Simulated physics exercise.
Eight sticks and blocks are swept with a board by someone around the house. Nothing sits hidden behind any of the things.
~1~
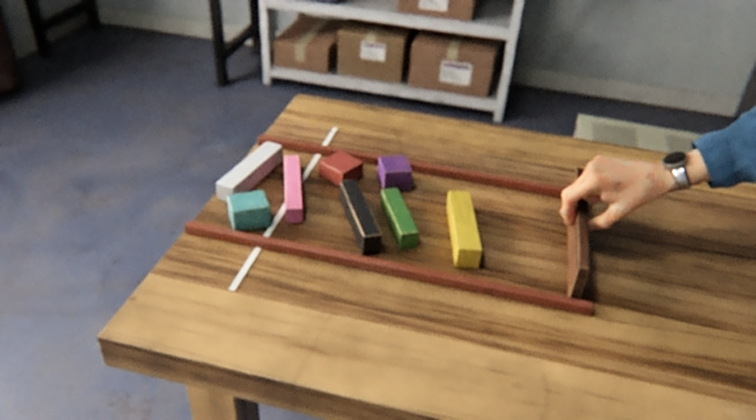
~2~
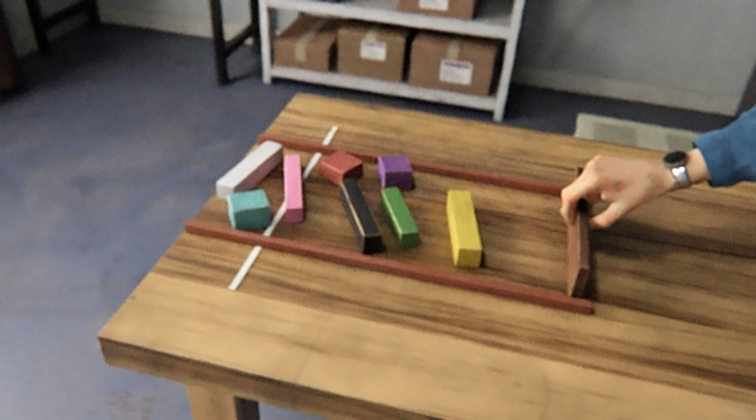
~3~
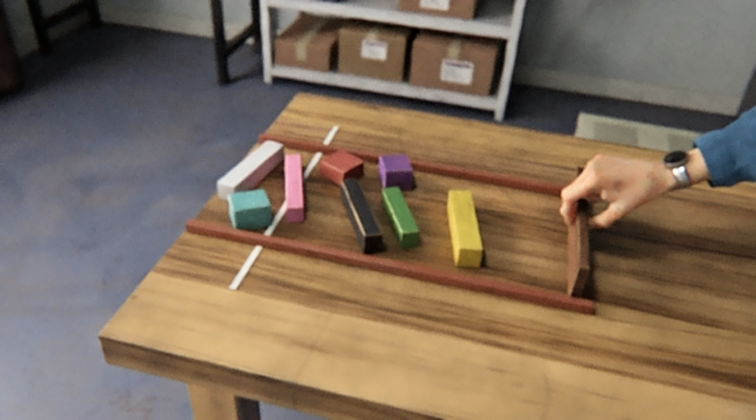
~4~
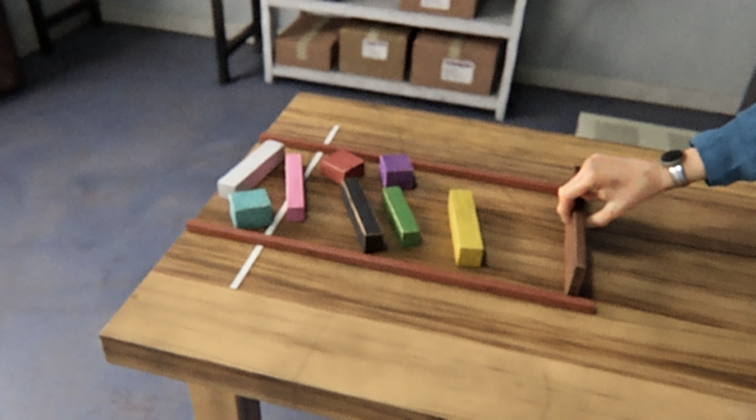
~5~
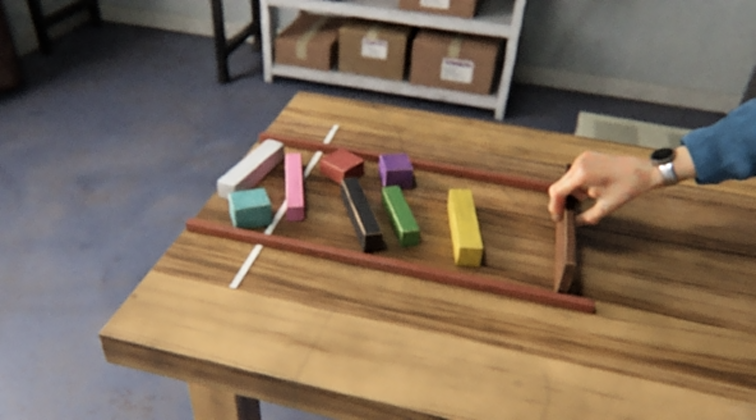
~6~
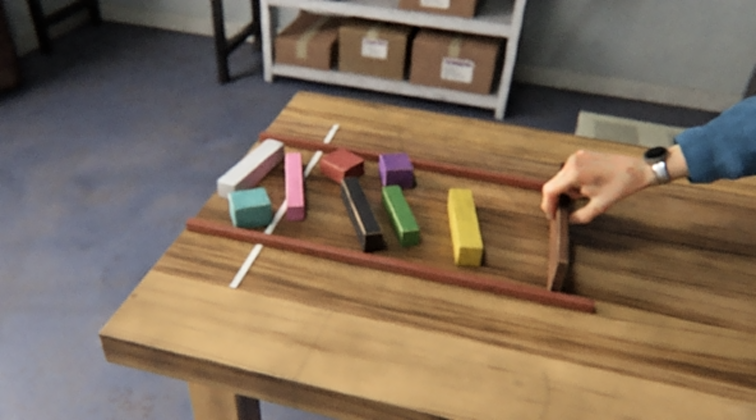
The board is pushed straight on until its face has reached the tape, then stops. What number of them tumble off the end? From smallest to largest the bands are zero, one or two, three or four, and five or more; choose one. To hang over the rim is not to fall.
The right band is one or two.
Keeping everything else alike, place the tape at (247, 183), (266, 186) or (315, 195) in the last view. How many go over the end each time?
Try by try, 6, 5 and 0.
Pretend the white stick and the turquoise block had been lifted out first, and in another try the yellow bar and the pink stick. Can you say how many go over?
0, then 0.
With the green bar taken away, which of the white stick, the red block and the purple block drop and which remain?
Taking them one by one, the white stick drops away, the red block holds its spot and the purple block holds its spot.
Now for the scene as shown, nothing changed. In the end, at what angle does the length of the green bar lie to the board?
About 0° out of line.
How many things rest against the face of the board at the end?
2 end up touching it.
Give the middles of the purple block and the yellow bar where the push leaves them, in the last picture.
About (300, 151), and about (279, 190).
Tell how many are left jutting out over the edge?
Counting them gives 2.
Soon after, none off yet; white stick at rest near (253, 169); turquoise block at rest near (250, 208); pink stick at rest near (295, 185).
After that, none off yet; white stick moving near (248, 167); turquoise block displaced about its own width near (225, 206); pink stick displaced a little near (265, 179).
In the end, the number that fall off is one or two; gone, white stick.
